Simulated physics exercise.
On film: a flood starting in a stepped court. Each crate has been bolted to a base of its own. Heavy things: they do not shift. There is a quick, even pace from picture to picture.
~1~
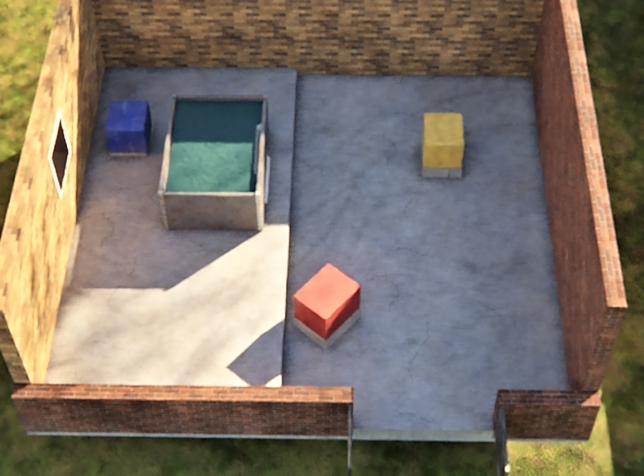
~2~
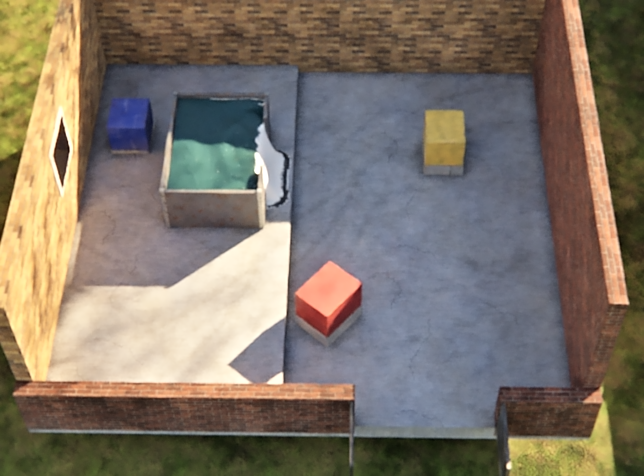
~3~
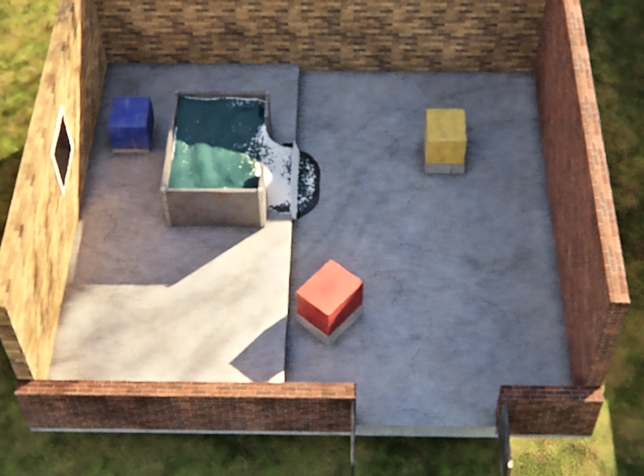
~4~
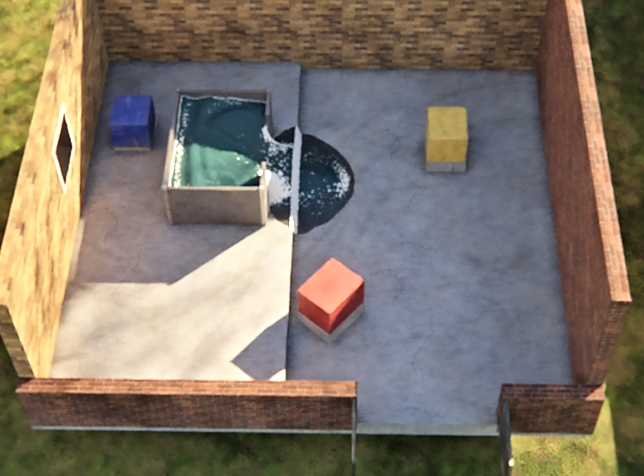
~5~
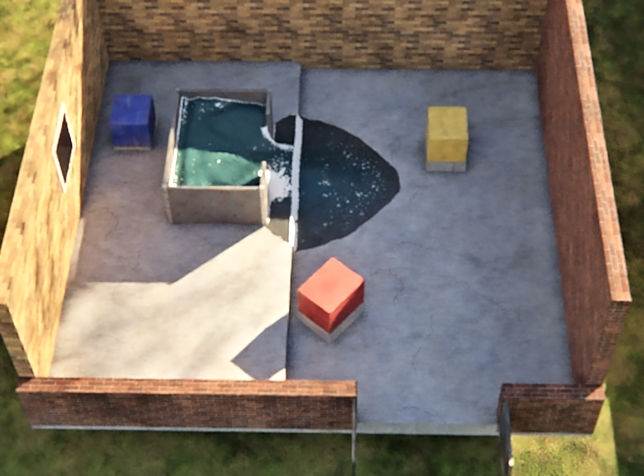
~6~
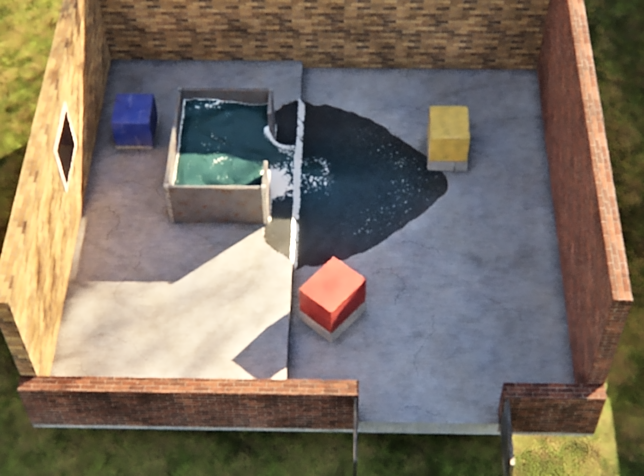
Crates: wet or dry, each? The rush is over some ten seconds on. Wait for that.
Blue crate dry, red crate dry, yellow crate wet.
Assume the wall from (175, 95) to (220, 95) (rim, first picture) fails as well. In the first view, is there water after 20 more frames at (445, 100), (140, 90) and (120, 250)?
Spot one: Reached by the flood. Spot two: Reached by the flood. Spot three: Reached by the flood.
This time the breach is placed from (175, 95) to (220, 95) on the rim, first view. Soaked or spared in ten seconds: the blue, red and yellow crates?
Result: Blue gets overtopped, red is left untouched, yellow is left untouched.
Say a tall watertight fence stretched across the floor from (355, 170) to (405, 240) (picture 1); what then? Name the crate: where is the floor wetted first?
First is the crate marked yellow.
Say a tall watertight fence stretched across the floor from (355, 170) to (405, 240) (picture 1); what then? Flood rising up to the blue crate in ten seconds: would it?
Blue stays clear.
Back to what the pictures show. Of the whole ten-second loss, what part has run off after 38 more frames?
I'd estimate some 40 per cent.
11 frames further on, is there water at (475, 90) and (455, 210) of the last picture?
The first place is inundated and the second is inundated.
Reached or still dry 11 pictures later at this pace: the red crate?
By then the red crate has been hit.
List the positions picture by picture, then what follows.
The first picture shows the tank at (215, 147) is whole and still.
In the second picture, the front is at (276, 203), out from the gap at (263, 164).
In the third picture, water pours out at (264, 165) and has run to (314, 198).
In the fourth picture, water pours out at (266, 164) and has run to (349, 191).
In the fifth picture, the front is at (392, 191), out from the gap at (266, 163).
In the sixth picture, water pours out at (267, 162) and has run to (441, 188).
A moment on, water covers 30 % of the floor; the blue crate not reached, the red crate water round its plinth, the yellow crate water round its plinth.
Next, water covers 40 % of the floor; the blue crate not reached, the red crate water round its plinth, the yellow crate water round its plinth.
Then, water covers 45 % of the floor; the blue crate not reached, the red crate water round its plinth, the yellow crate water round its plinth.
Later, water covers 55 % of the floor; the blue crate not reached, the red crate water round its plinth, the yellow crate water round its plinth.
In the end, water covers 60 % of the floor; the blue crate stayed above the water, the red crate stayed above the water, the yellow crate was topped.
